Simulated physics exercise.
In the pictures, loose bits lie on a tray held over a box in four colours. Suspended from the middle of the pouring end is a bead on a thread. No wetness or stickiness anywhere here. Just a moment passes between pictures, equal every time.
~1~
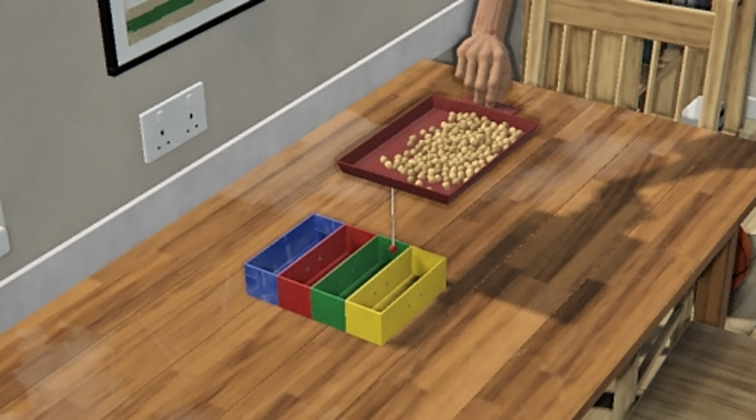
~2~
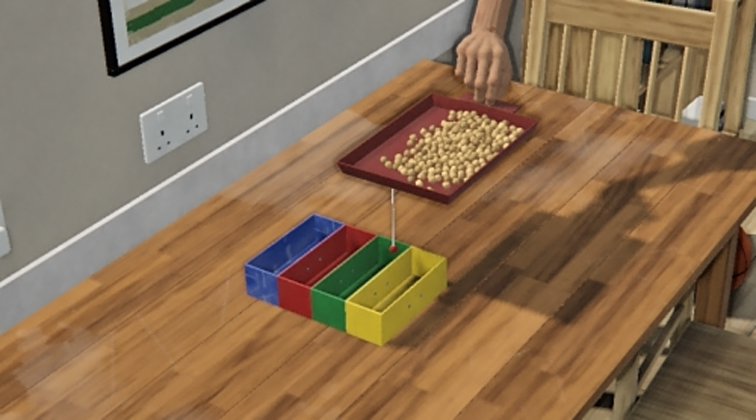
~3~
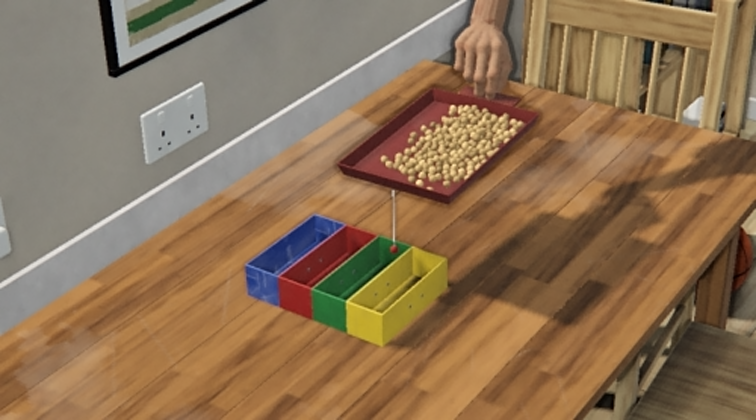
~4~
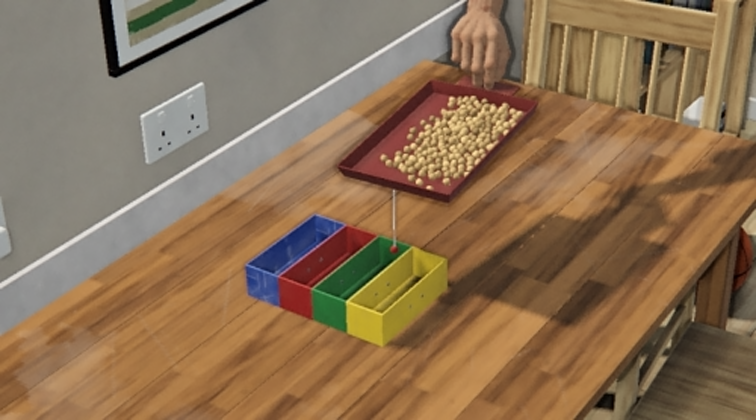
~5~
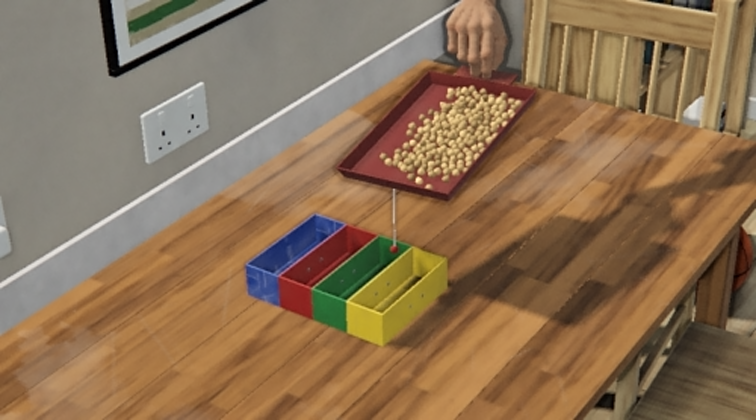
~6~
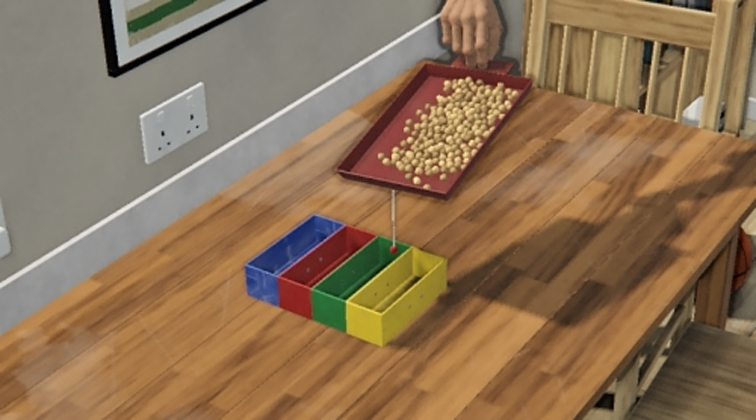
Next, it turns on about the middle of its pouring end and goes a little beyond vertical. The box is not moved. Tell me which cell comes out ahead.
I would say the red cell comes out ahead.
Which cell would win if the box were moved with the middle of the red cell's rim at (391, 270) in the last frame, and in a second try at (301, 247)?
First try: The cell in blue; second try: The green cell.
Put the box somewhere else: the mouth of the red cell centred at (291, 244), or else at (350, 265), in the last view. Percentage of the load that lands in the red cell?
Trial 1 10%, trial 2 40%.
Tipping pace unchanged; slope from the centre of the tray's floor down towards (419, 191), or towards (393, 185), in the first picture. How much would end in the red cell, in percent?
First case about 0 percent; second case about 20 percent.
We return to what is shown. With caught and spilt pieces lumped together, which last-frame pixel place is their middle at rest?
The centre comes to rest near (333, 286).
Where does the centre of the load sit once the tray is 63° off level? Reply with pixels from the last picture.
Look around (380, 158) in the last picture.
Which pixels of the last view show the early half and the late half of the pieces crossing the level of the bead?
It goes through near (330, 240) first, then near (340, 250).
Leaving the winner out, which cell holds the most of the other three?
The cell in green.
Just after the last frame, tray tipped steeply; almost all on the tray; just a few in the red cell; just a few in the blue cell; just a few in the green cell; about a tenth falling or outside the box.
A moment on, tray tipped past a quarter turn; about a tenth on the tray; roughly half in the red cell; roughly a quarter in the green cell; about a tenth in the blue cell; about a tenth in the yellow cell; about a tenth falling or outside the box.
Further on, tray tipped past a quarter turn; roughly two thirds in the red cell; roughly a quarter in the green cell; about a tenth in the blue cell; about a tenth in the yellow cell; just a few falling or outside the box.
When it is over, tray tipped past a quarter turn; roughly two thirds in the red cell; roughly a quarter in the green cell; about a tenth in the blue cell; about a tenth in the yellow cell; just a few outside the box.
